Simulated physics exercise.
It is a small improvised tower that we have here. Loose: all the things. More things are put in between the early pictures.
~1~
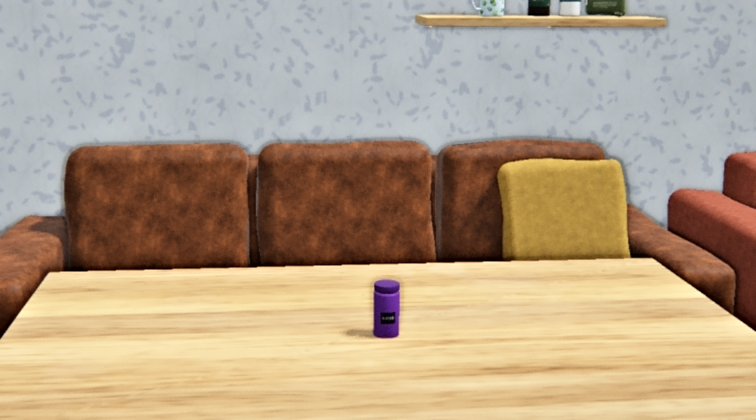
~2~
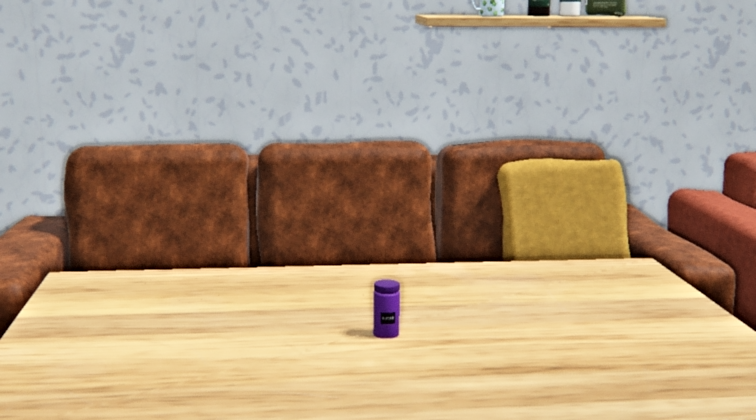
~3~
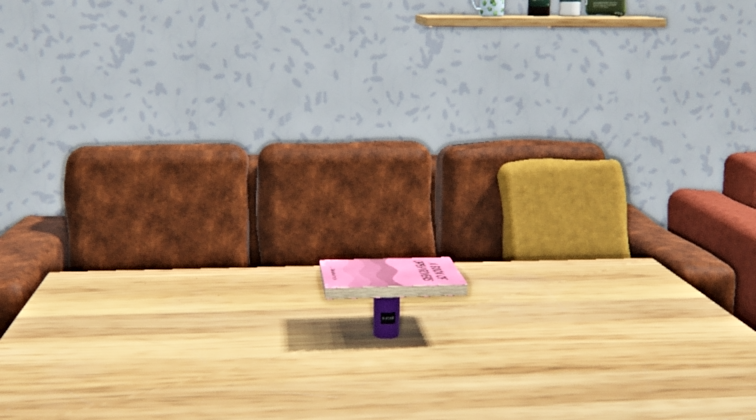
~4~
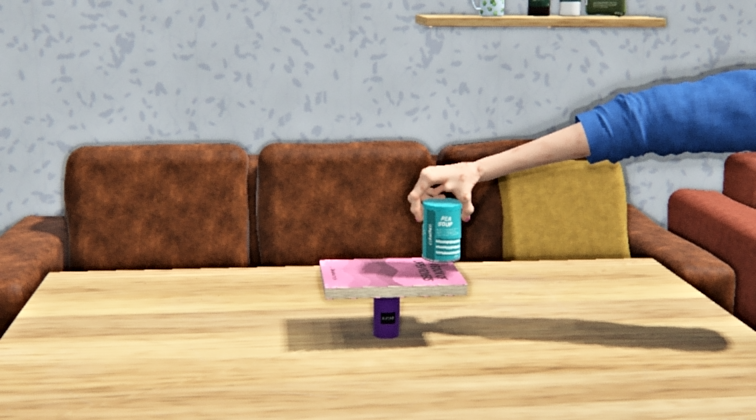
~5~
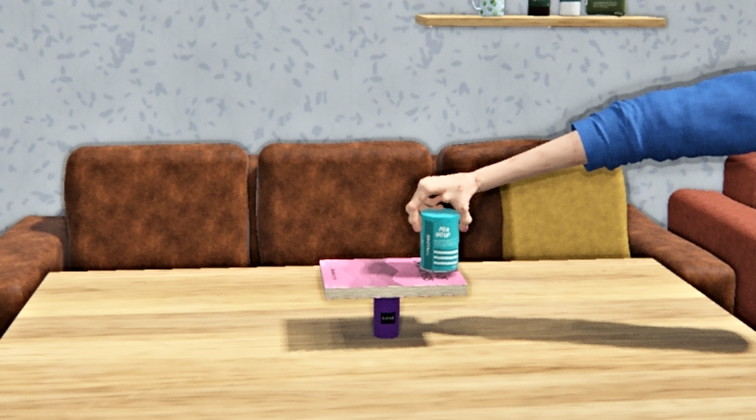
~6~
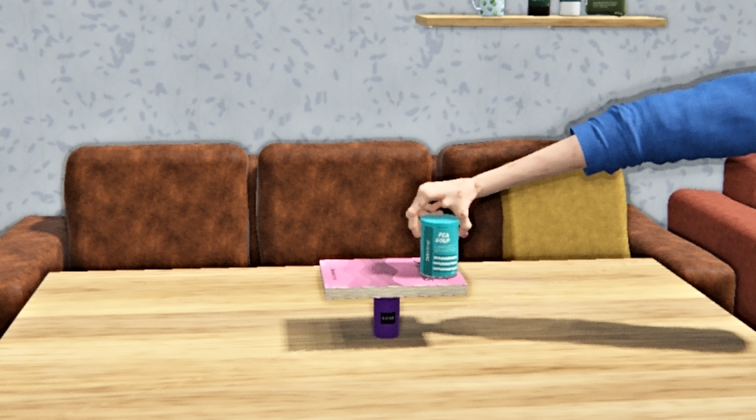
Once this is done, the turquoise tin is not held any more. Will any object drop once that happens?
Yes, something drops or tips.
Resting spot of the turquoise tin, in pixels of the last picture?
Around (492, 318).
Then, 0.40 s on from there, turquoise tin now fallen; pink book turned 49° from how it was put.
Then, 0.60 s on from there, pink book turned 50° from how it was put; purple shaker turned 12° from how it was put.
Then, 0.70 s on from there, pink book now fallen; purple shaker turned 64° from how it was put.
In the end, fallen, pink book and turquoise tin; toppled in the stack, purple shaker. At the end, from the last picture's camera, turquoise tin near (492, 318). The stack comes apart.
